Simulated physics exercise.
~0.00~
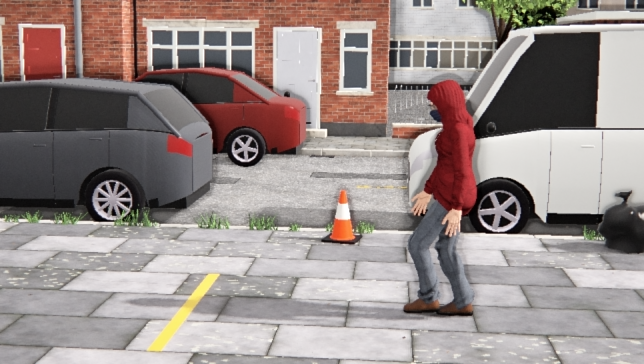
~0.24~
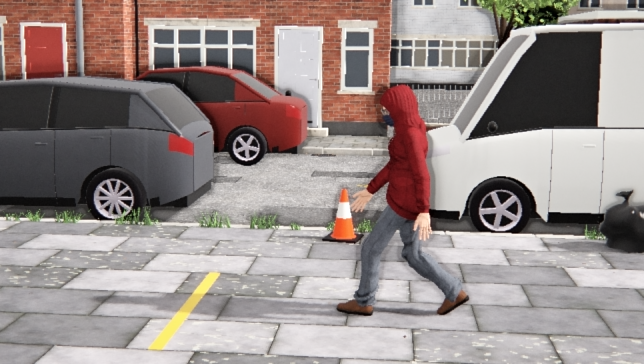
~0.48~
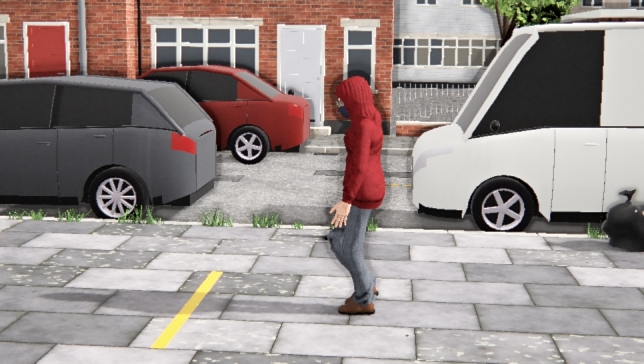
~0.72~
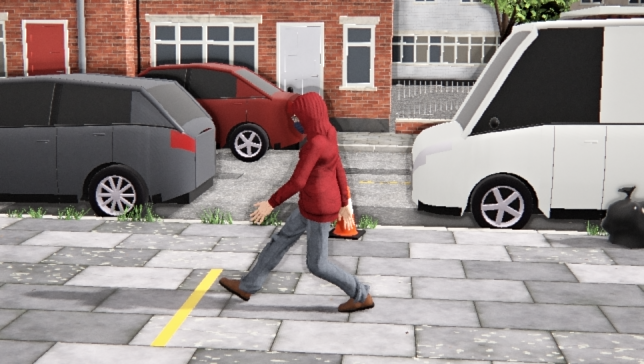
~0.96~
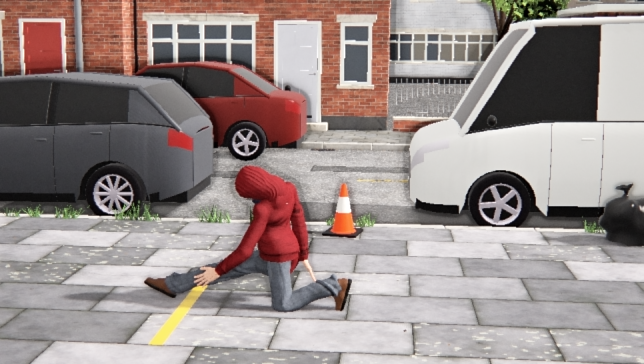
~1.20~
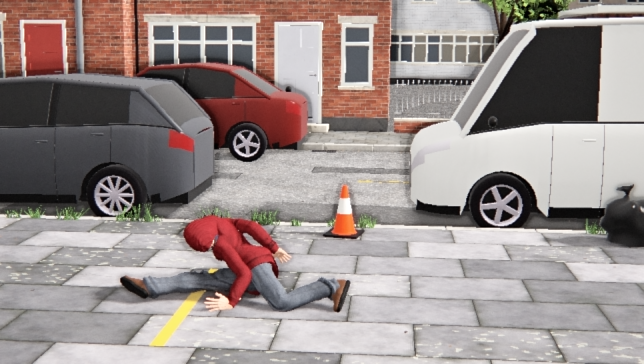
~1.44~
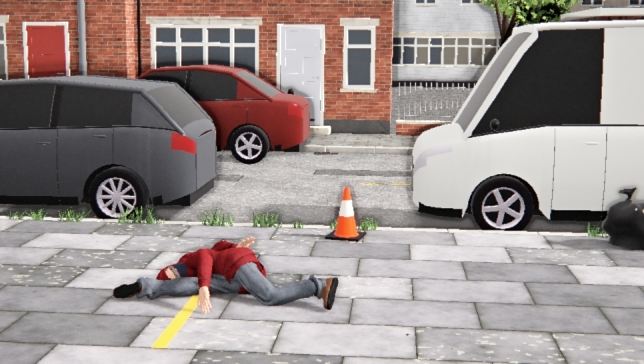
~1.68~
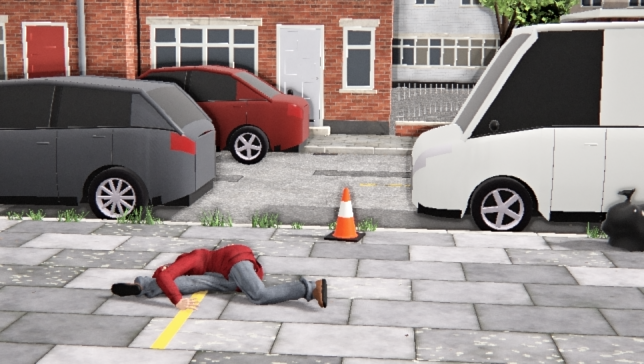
On a paved sidewalk beside parked cars and a white van, a person in a red hood and jeans walks left toward a yellow line, drops to the ground beside an orange cone, and ends lying still, hips short of the line and head beyond it.
